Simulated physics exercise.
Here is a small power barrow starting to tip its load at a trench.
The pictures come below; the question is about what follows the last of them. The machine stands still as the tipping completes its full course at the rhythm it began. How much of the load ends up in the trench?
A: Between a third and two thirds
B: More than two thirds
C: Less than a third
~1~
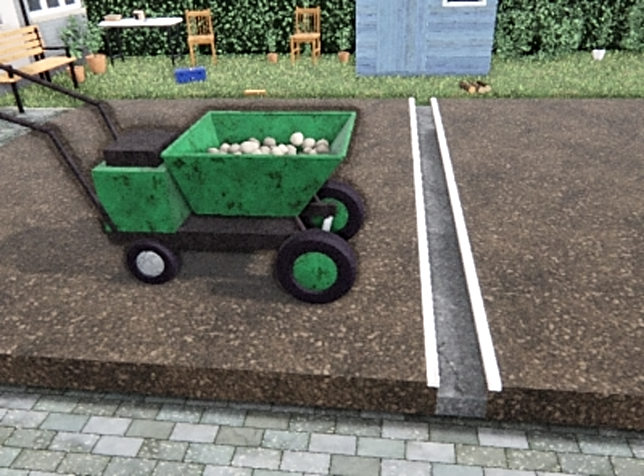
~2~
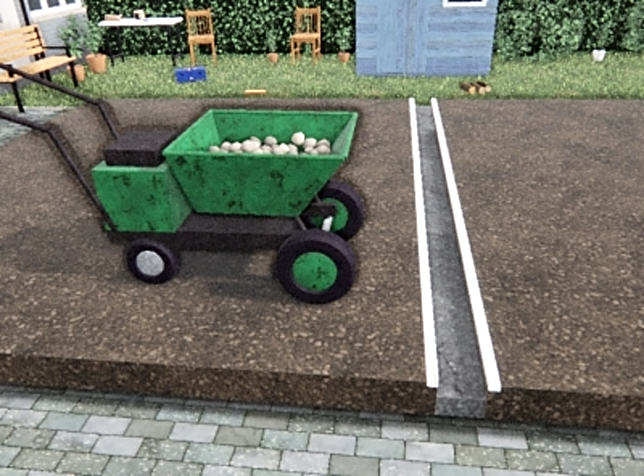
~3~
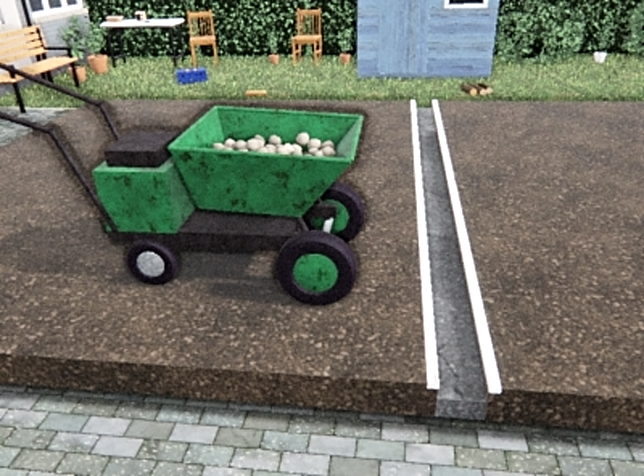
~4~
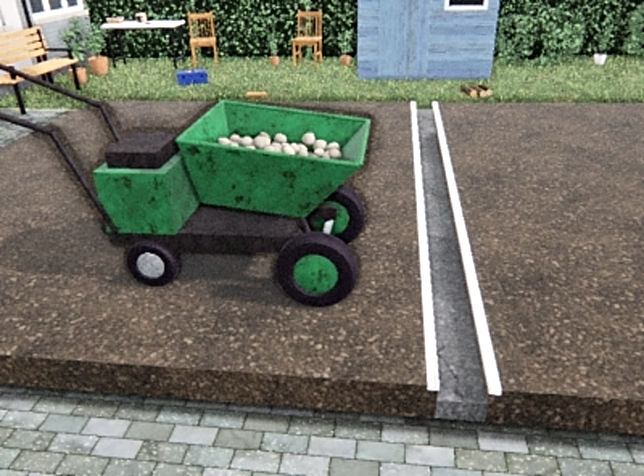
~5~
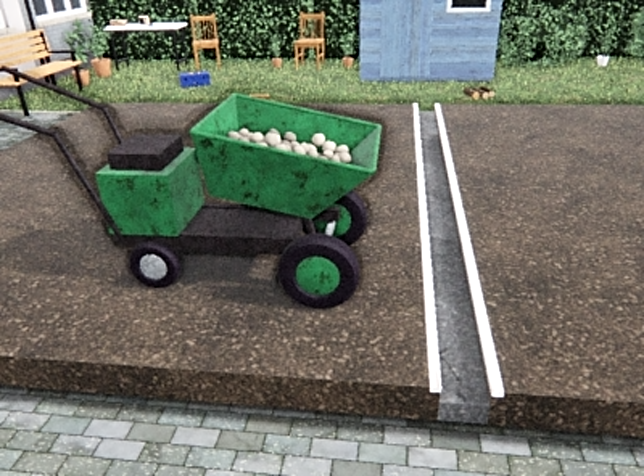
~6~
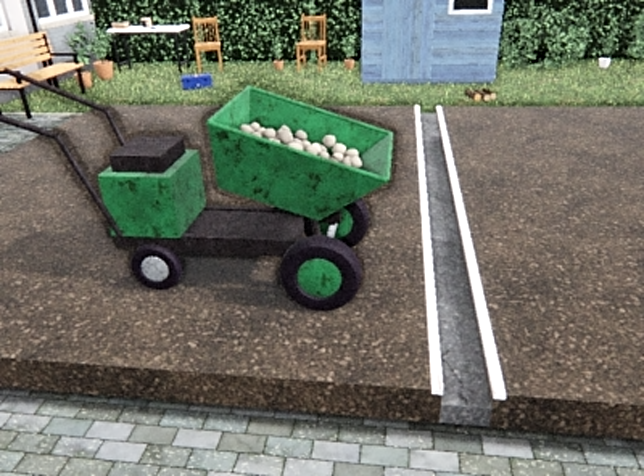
Between a third and two thirds.
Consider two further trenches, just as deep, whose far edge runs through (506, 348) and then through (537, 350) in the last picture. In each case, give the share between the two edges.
The first gives 70 %, the second 100 %.
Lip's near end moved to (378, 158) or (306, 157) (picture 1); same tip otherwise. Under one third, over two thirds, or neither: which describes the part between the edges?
Place one, under a third; place two, the middle third.
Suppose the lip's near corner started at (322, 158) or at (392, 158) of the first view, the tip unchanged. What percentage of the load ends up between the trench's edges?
Estimates, in order: 60 % then 0 %.
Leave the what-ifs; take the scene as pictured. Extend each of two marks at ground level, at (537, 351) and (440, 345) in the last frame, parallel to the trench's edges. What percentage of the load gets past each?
Close to 10 per cent, then close to 100 per cent.
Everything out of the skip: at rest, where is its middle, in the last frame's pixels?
I'd mark it at roughly (467, 277).
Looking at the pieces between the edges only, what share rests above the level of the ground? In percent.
Roughly 50 percent of them.
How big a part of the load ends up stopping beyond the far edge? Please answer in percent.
I'd put it at some 45 per cent of the load.
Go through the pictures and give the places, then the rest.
In the first picture, lip of the skip near (342, 158), level; top of the load near (250, 162), river pebbles; first edge of the trench near (430, 336); far edge near (485, 339), the trench under half as wide as the skip, and shallow for its width.
In the second picture, lip of the skip near (344, 158), level; top of the load near (251, 161).
In the third picture, lip of the skip near (350, 161), tipped barely; top of the load near (251, 159).
In the fourth picture, lip of the skip near (359, 166), tipped a little; top of the load near (249, 152).
In the fifth picture, lip of the skip near (373, 172), tipped a little; top of the load near (260, 149).
In the sixth picture, lip of the skip near (387, 181), tipped clearly; top of the load near (265, 146); first edge of the trench near (434, 344); far edge near (490, 347).
Shortly afterwards, skip tipped steeply; the whole lot in the skip.
Next, skip tipped right over; all but a few in the skip; a little in or heaped over the trench; only a few beyond it; only a few falling.
Some moments later, skip tipped right over; a little in the skip; only a few short of the trench; near half in or heaped over the trench; near a third beyond it.
In the end, skip tipped right over; only a few in the skip; only a few short of the trench; near half in or heaped over the trench; near half beyond it.
